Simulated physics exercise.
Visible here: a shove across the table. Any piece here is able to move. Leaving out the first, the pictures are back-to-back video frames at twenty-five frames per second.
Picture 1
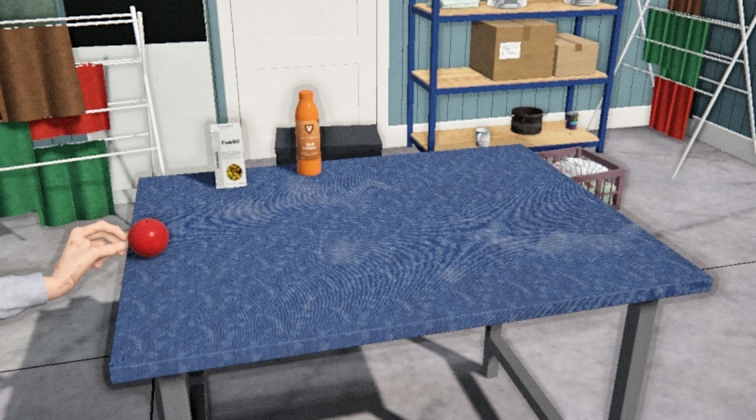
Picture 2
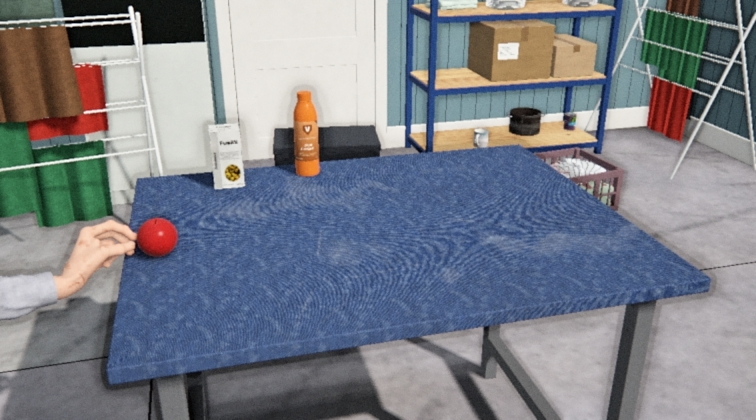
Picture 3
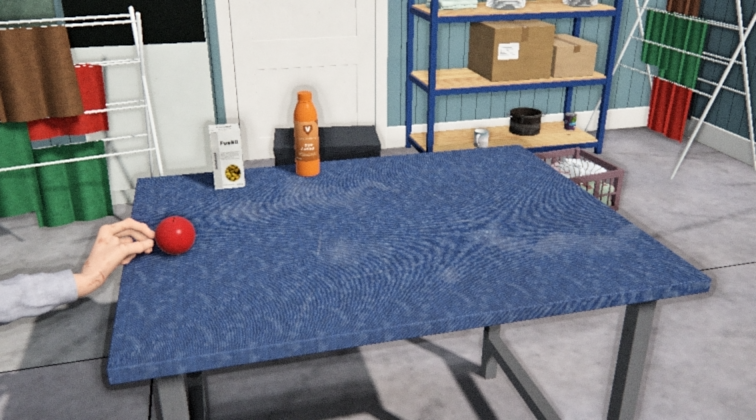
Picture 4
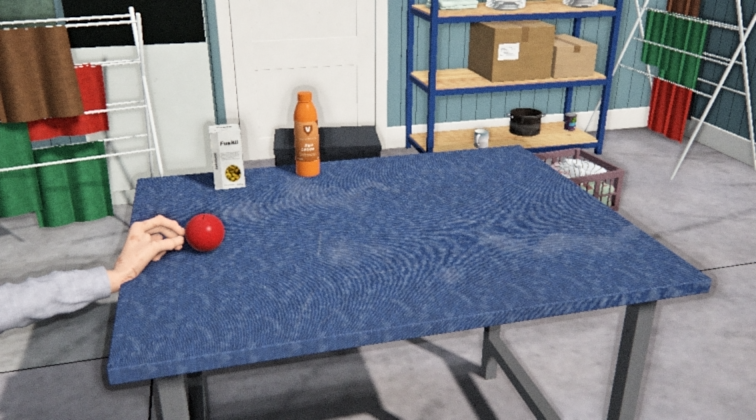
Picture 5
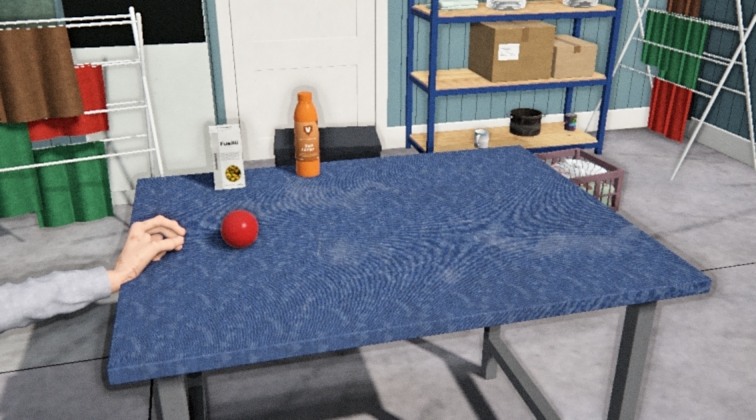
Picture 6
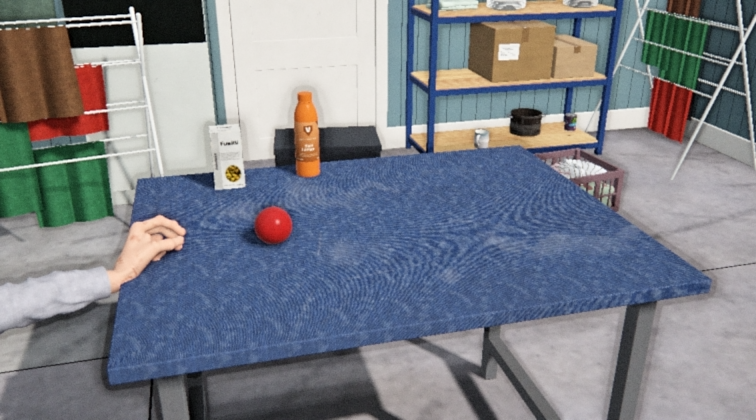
A hand at the left edge of a blue table pushed a round red object to the right, then let go and stayed behind as it rolled on past a white box and an orange bottle.
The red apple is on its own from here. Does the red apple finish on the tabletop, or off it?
The red apple finishes off the table.
Then, 0.20 s after the last picture, red apple rolled well along near (426, 209).
Then, 0.50 s after the last picture, red apple now off the table.
Then, 0.90 s after the last picture, things are still on the move.
By the end, off the table, red apple.
